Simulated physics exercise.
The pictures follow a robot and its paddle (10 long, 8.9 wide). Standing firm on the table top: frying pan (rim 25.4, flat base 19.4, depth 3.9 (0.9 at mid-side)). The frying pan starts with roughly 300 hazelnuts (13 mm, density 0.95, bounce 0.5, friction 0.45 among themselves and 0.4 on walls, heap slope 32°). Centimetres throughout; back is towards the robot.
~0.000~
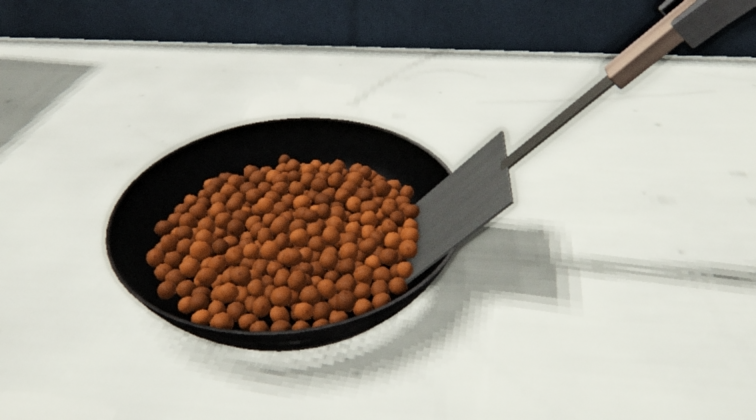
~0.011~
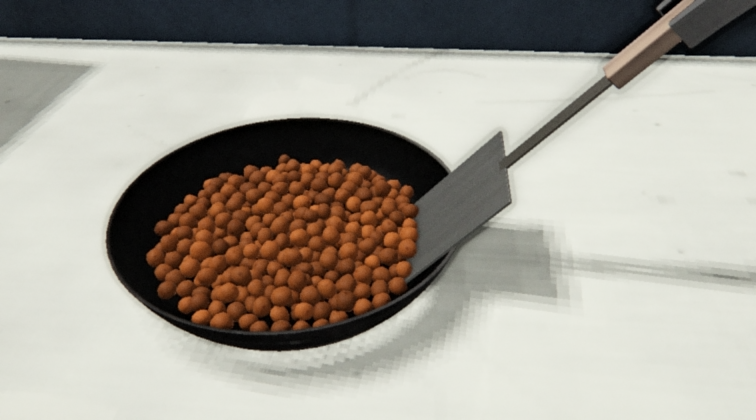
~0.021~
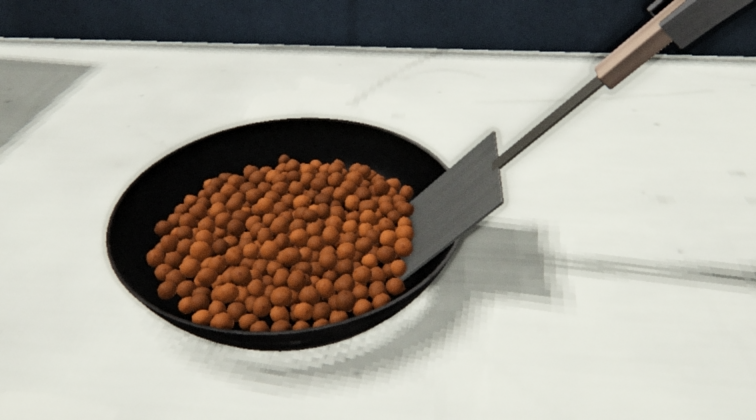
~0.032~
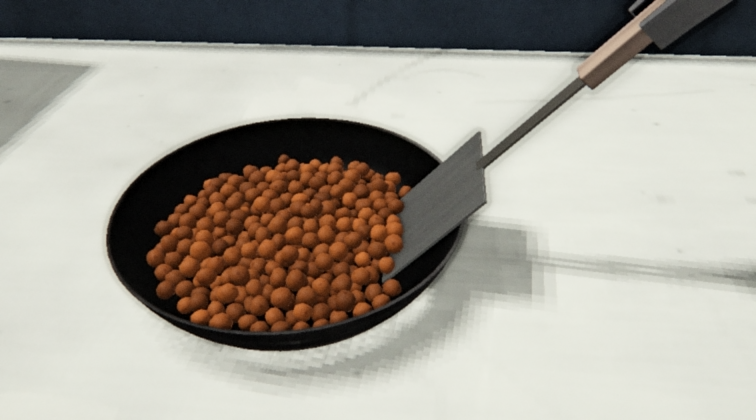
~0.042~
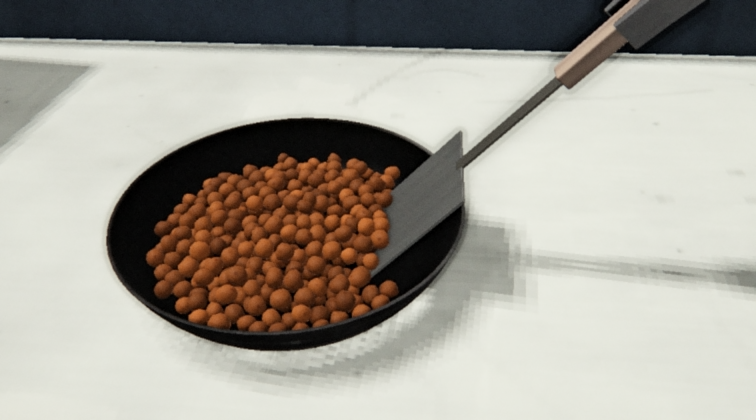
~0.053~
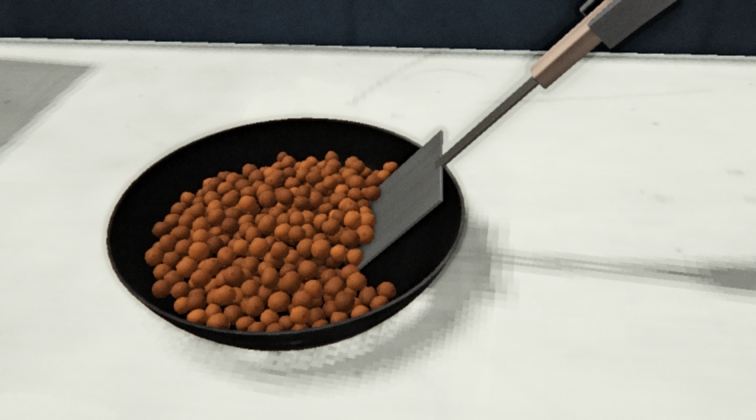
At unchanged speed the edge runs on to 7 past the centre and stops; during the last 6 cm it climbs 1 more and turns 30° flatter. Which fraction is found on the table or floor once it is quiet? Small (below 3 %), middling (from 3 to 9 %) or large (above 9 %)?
A large share, above 9 %, ends on the table or floor.
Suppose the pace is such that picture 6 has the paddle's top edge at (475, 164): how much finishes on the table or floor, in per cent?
Some 0 per cent.
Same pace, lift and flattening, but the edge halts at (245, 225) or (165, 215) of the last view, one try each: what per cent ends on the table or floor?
Some 5 and 30 per cent.
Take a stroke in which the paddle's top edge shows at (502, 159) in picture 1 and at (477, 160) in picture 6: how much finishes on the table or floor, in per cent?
Some 0 per cent.
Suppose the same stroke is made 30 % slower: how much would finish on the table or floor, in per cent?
Then about 5 per cent.
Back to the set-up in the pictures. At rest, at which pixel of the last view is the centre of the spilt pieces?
Around (24, 222).
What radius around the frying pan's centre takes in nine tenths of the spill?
Some 35 cm.
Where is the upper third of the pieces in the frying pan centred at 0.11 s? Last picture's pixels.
Around (265, 215).
After 0.08 s, sloping 49°, highest piece 6 above the table; 305 in the frying pan.
After 0.11 s, sloping 41°, highest piece 7 above the table; 305 in the frying pan.
After 0.32 s, sloping 19°, highest piece 9 above the table; 265 in the frying pan, 28 on the table or floor, 12 on the blade or in flight.
After 1.37 s, sloping 19°, highest piece 4 above the table; 265 in the frying pan, 40 on the table or floor.
In the end, 265 in the frying pan, 40 on the table or floor. That is 13 % on the table or floor.
